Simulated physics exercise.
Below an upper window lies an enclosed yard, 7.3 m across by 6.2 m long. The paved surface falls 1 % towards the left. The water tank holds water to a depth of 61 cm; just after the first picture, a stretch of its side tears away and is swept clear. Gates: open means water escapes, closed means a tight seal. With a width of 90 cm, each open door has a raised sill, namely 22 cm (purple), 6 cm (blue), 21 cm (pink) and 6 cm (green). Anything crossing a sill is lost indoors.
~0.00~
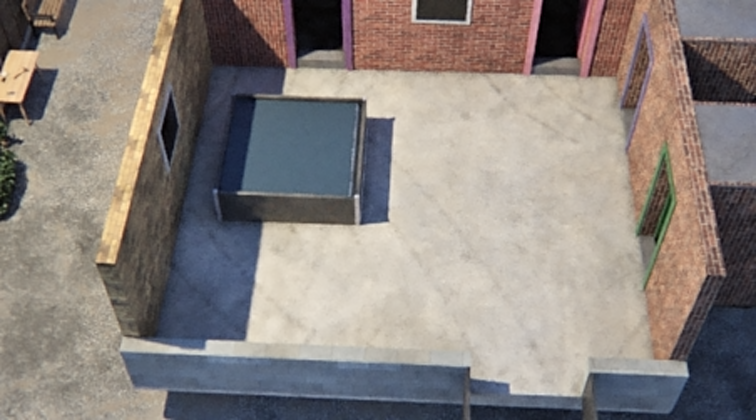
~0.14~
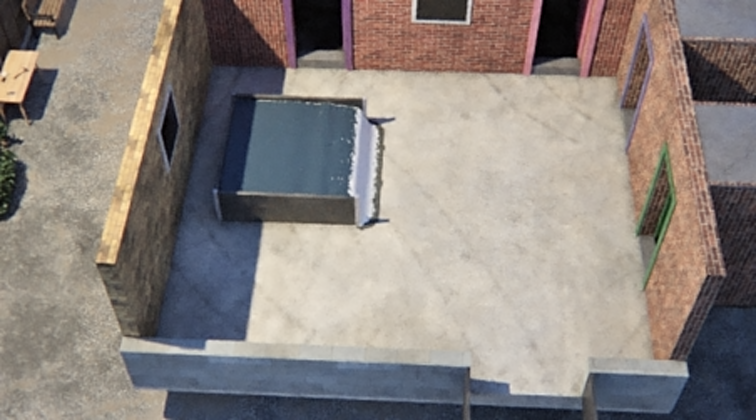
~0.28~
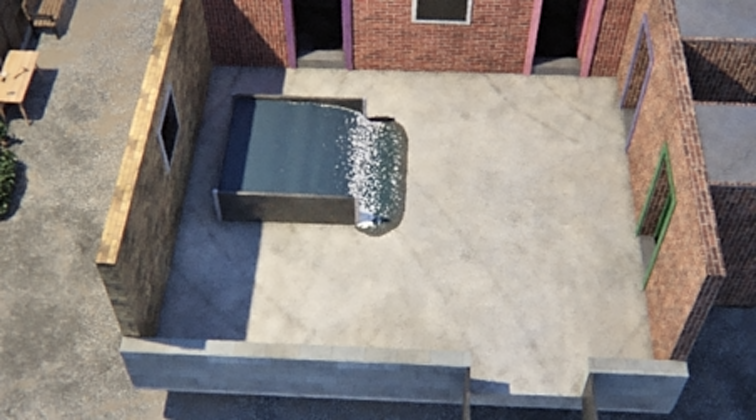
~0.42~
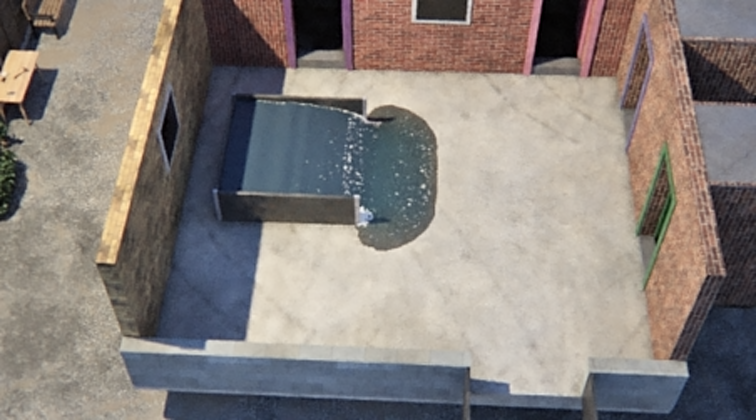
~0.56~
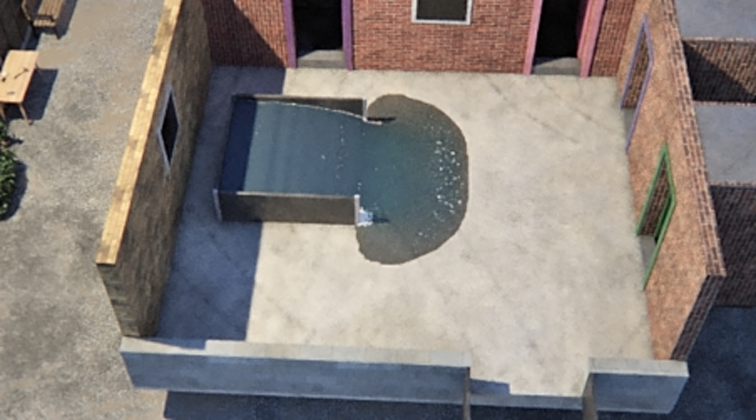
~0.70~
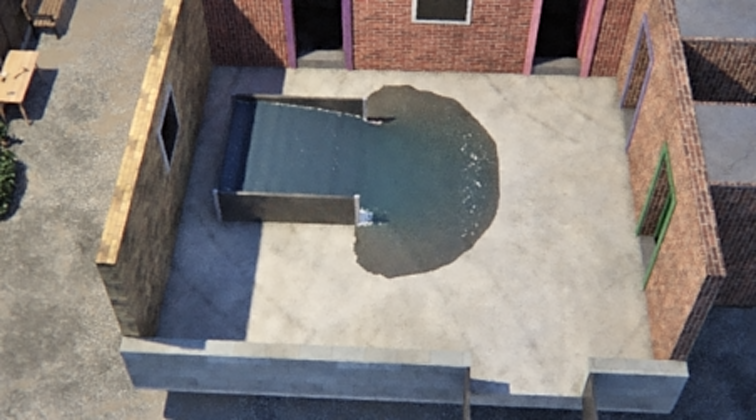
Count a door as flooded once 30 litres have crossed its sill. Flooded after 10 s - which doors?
Purple door: Short of the set amount; blue door: Beyond the set amount; pink door: Short of the set amount; green door: Beyond the set amount.
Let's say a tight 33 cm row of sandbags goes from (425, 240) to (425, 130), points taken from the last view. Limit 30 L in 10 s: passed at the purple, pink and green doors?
Note - purple: Limit held; pink: Limit held; green: Limit held.
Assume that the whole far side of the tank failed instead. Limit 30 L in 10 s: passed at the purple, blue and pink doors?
Here's how it goes: Purple exceeds it, blue exceeds it, pink falls short.
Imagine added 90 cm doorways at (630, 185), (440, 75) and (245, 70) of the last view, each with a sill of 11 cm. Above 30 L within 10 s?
Door 1: Higher; door 2: Lower; door 3: Lower.
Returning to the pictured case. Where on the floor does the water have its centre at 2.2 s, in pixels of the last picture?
Roughly (421, 175).
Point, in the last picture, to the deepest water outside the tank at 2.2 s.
The spot is near (627, 188) in the last view.
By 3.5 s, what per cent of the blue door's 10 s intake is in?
Estimate: Around 55 per cent.
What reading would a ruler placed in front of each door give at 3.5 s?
Depths in cm: Purple 0, blue 21, pink 16, green 16.
After 1.4 s water covers 40 % of the floor and is deepest (24 cm) near (374, 189); purple door not reached, blue door not reached, pink door not reached, green door not reached.
After 2.2 s water covers 55 % of the floor and is deepest (26 cm) near (627, 188); purple door not reached, blue door 17 cm at the sill, 23 L in, pink door 10 cm at the sill, 0 L in, green door 16 cm at the sill, 8 L in.
After 3.5 s water covers 60 % of the floor and is deepest (28 cm) near (651, 384); purple door not reached, blue door 21 cm at the sill, 120 L in, pink door 16 cm at the sill, 0 L in, green door 16 cm at the sill, 77 L in.
After 6.0 s water covers 60 % of the floor and is deepest (12 cm) near (520, 266); purple door 1 cm at the sill, 0 L in, blue door 9 cm at the sill, 221 L in, pink door 9 cm at the sill, 1 L in, green door 8 cm at the sill, 117 L in.
After 10.0 s water covers 95 % of the floor and is deepest (14 cm) near (151, 364); purple door 5 cm at the sill, 0 L in, blue door 2 cm at the sill, 226 L in, pink door 3 cm at the sill, 1 L in, green door 4 cm at the sill, 123 L in.
